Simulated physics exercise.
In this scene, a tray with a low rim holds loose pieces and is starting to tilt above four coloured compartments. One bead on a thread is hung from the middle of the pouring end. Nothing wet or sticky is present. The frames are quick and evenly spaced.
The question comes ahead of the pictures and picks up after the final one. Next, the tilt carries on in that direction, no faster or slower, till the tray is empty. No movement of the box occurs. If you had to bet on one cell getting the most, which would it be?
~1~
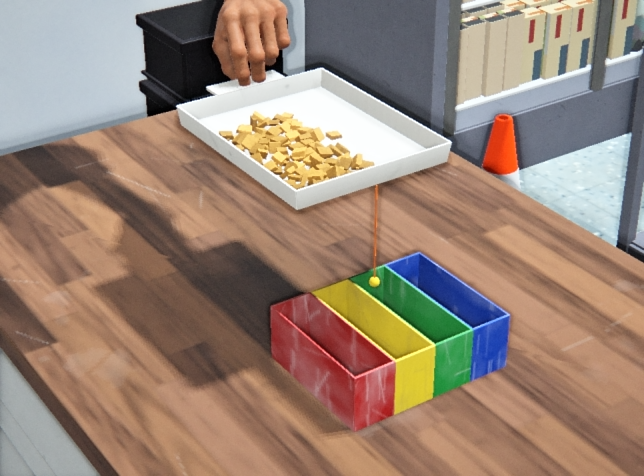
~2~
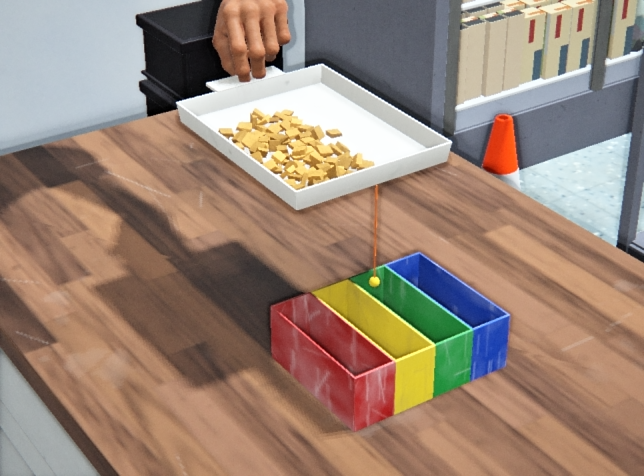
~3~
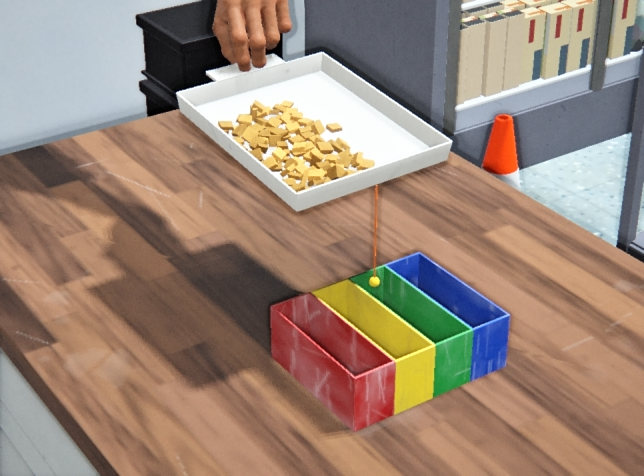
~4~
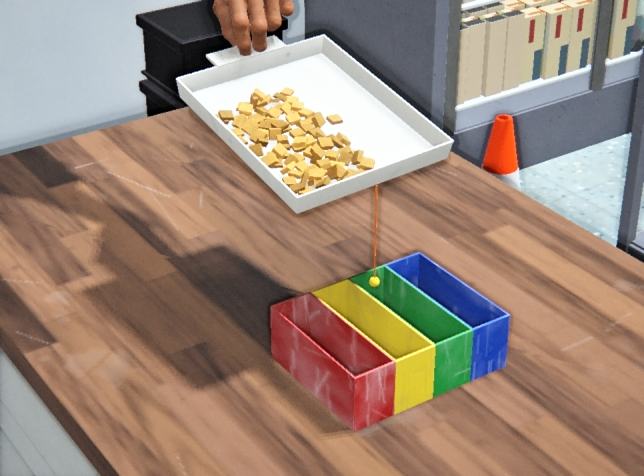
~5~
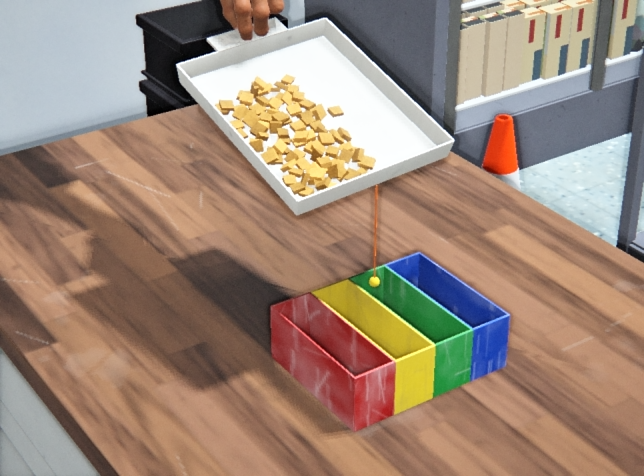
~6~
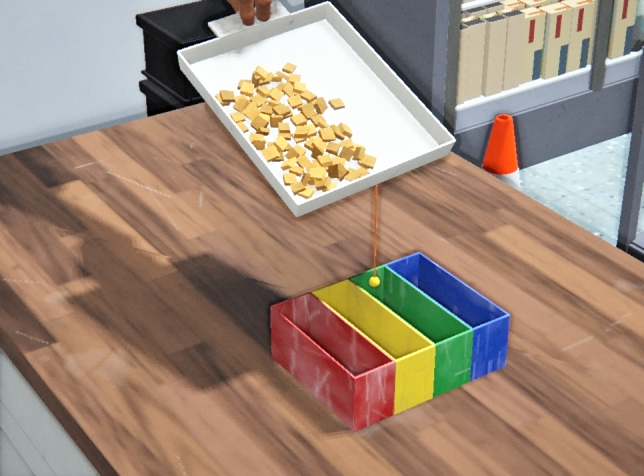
I would bet on the red one.
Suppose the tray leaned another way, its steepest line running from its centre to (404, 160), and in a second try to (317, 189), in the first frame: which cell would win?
First aim: The blue cell. Second aim: The cell in red.
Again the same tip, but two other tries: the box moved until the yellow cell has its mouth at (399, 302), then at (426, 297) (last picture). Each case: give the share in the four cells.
It comes to about 30 per cent the first time and about 20 per cent the second.
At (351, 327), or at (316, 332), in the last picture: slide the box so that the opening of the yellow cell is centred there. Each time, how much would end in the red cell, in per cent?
40 and 10 in a hundred.
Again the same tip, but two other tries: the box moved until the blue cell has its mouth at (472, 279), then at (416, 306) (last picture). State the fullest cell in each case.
Try one: The red cell; try two: That yellow cell.
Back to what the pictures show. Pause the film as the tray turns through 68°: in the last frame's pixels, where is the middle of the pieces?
(321, 173).
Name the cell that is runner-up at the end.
Second place belongs to that yellow cell.
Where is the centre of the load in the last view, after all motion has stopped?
I'd mark it at roughly (347, 379).
Just after the last frame, tray tipped steeply; almost all on the tray; just a few falling or outside the box.
A moment on, tray tipped past a quarter turn; roughly half on the tray; about a tenth in the red cell; about a tenth in the yellow cell; just a few in the green cell; about a tenth falling or outside the box.
Further on, tray tipped past a quarter turn; roughly half in the red cell; roughly a quarter in the yellow cell; about a tenth in the green cell; about a tenth falling or outside the box.
When it is over, tray tipped past a quarter turn; roughly half in the red cell; roughly a quarter in the yellow cell; about a tenth in the green cell; not one in the blue cell; about a tenth outside the box.
